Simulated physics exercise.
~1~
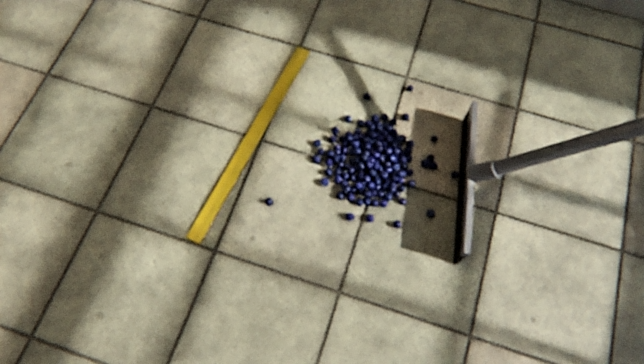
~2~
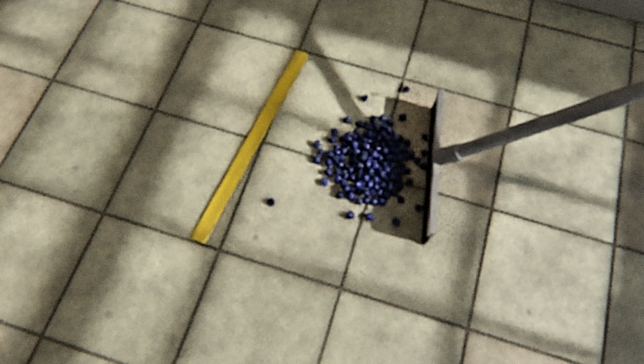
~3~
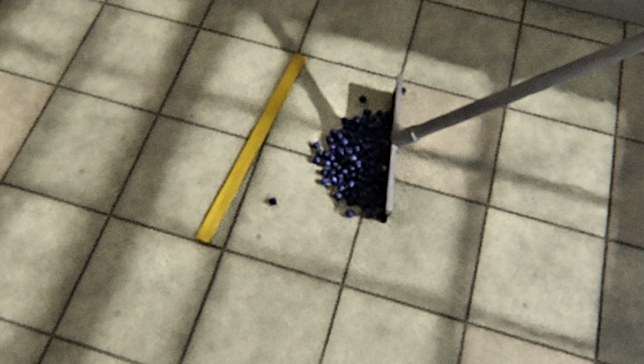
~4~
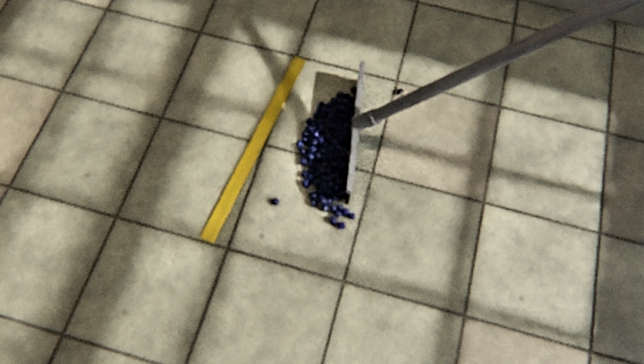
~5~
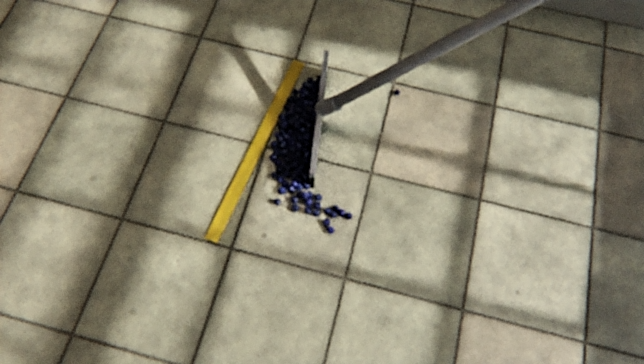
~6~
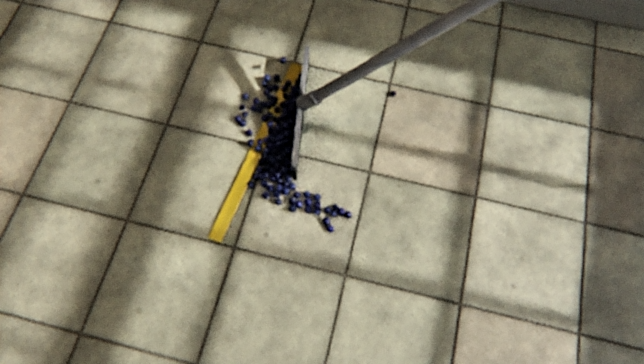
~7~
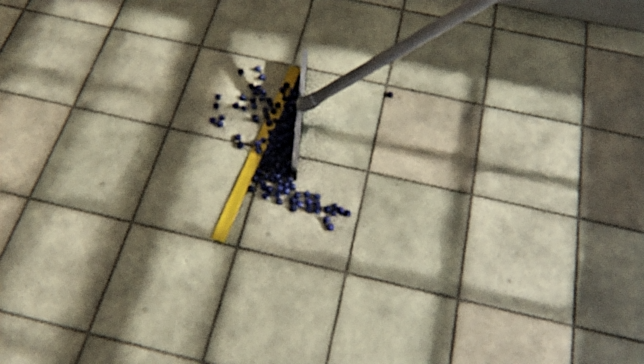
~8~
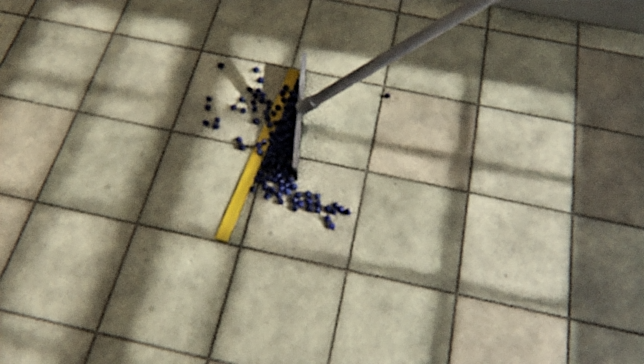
The clip shows a long-handled squeegee pushing a pile of small dark blue pieces leftward across a tiled floor toward a yellow strip. Some trail off the near end of the blade, and others spill across the strip before the squeegee stops beside it, leaving pieces scattered on both sides.
